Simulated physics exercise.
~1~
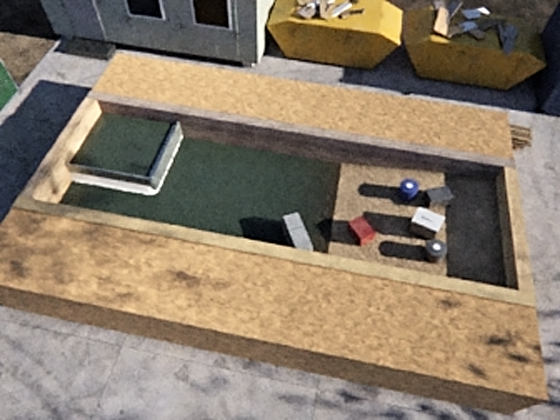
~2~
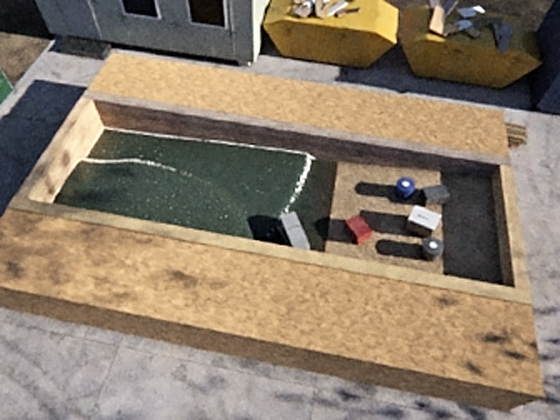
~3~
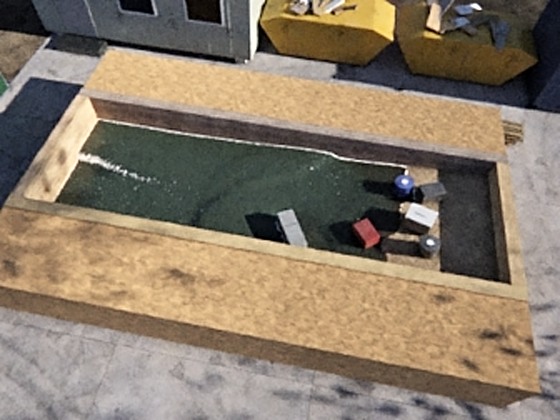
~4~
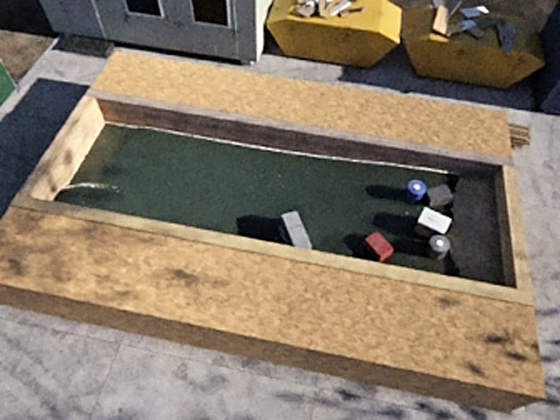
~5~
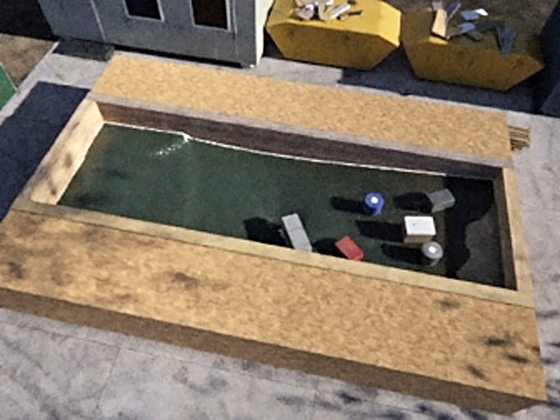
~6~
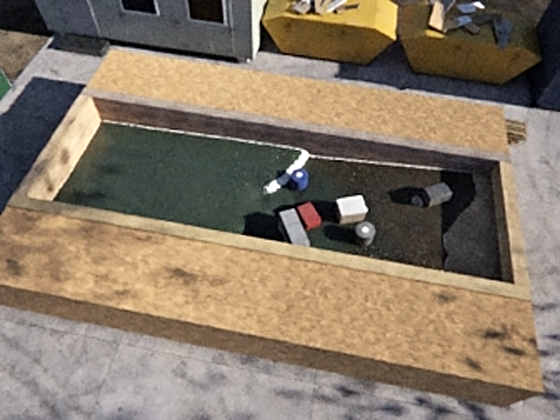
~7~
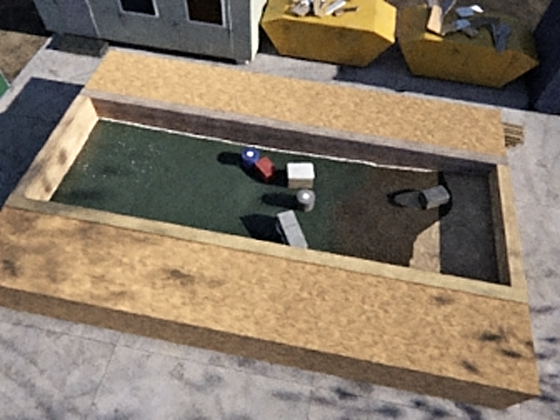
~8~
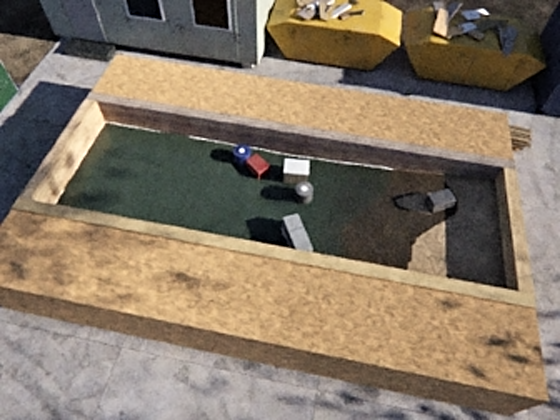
Water surges right across a wooden basin, then carries several small objects back left, afloat.
